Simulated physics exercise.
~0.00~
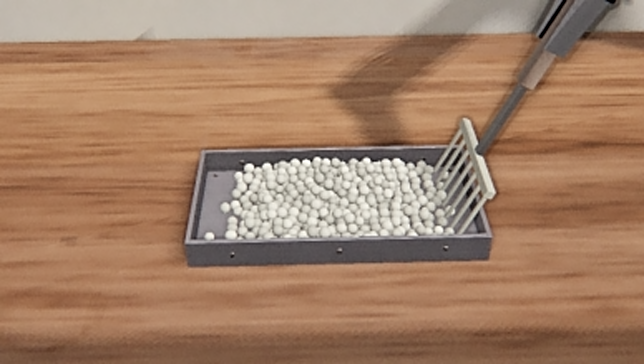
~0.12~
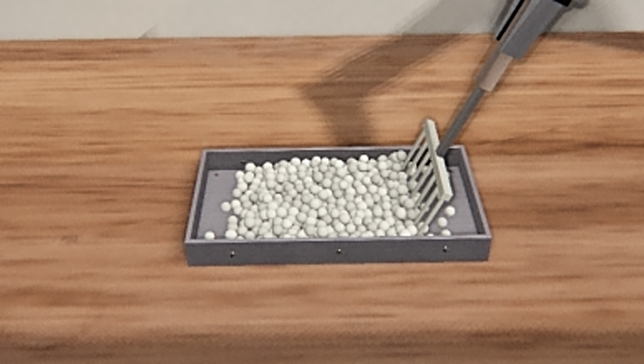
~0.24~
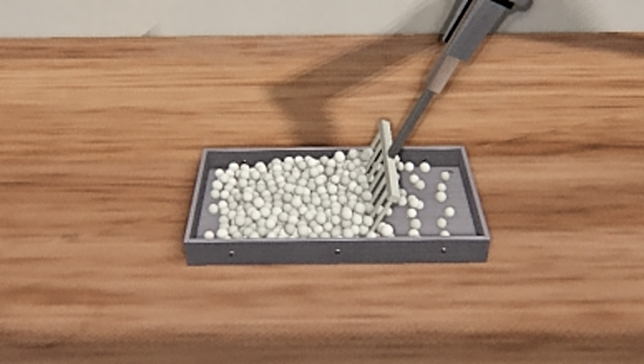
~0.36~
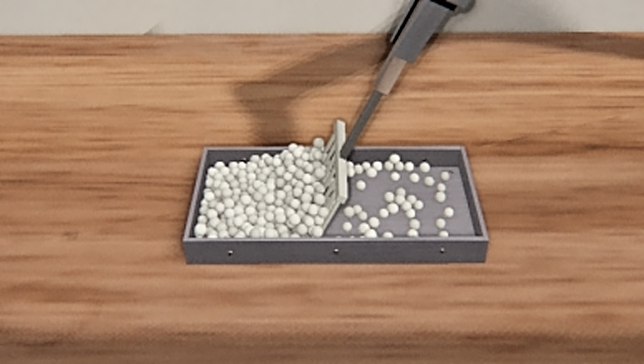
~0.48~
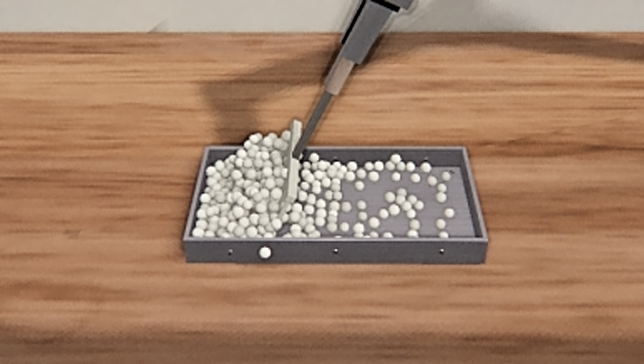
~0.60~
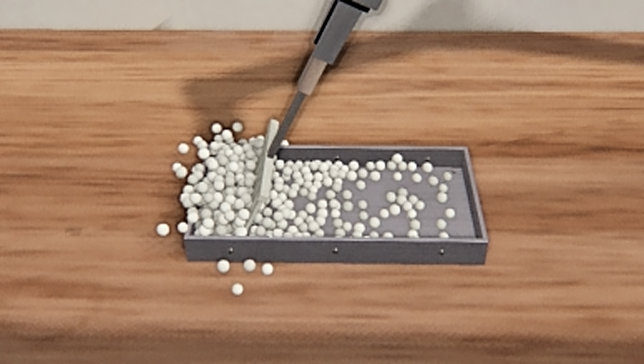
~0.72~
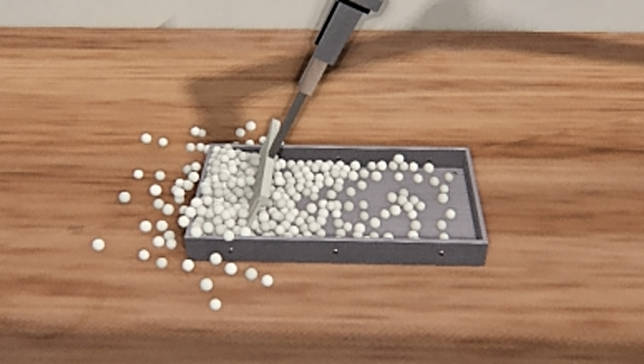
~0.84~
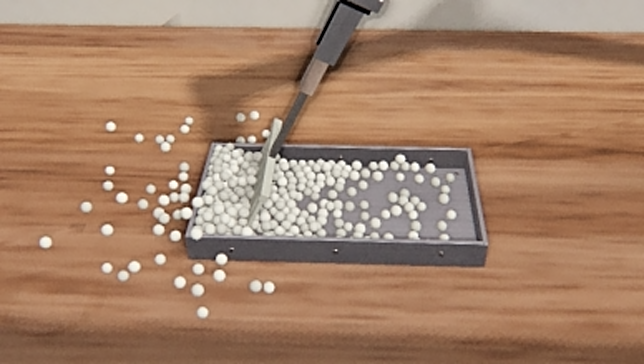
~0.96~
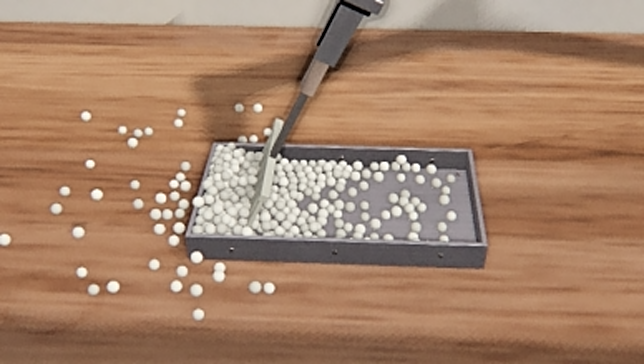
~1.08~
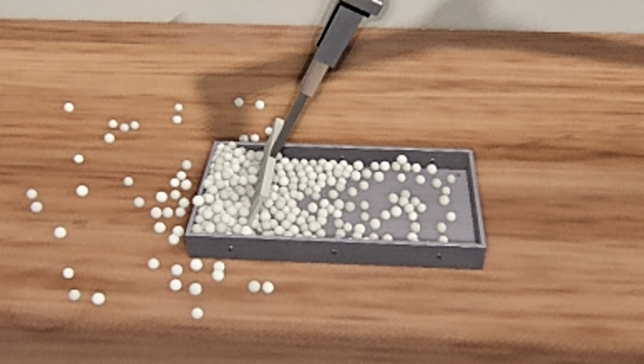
A robotic arm pushed a comb leftward through a grey tray of small white beads, heaping them at the left end until some spilled over and rolled across the wooden table; the comb stopped, with most beads still in the tray.
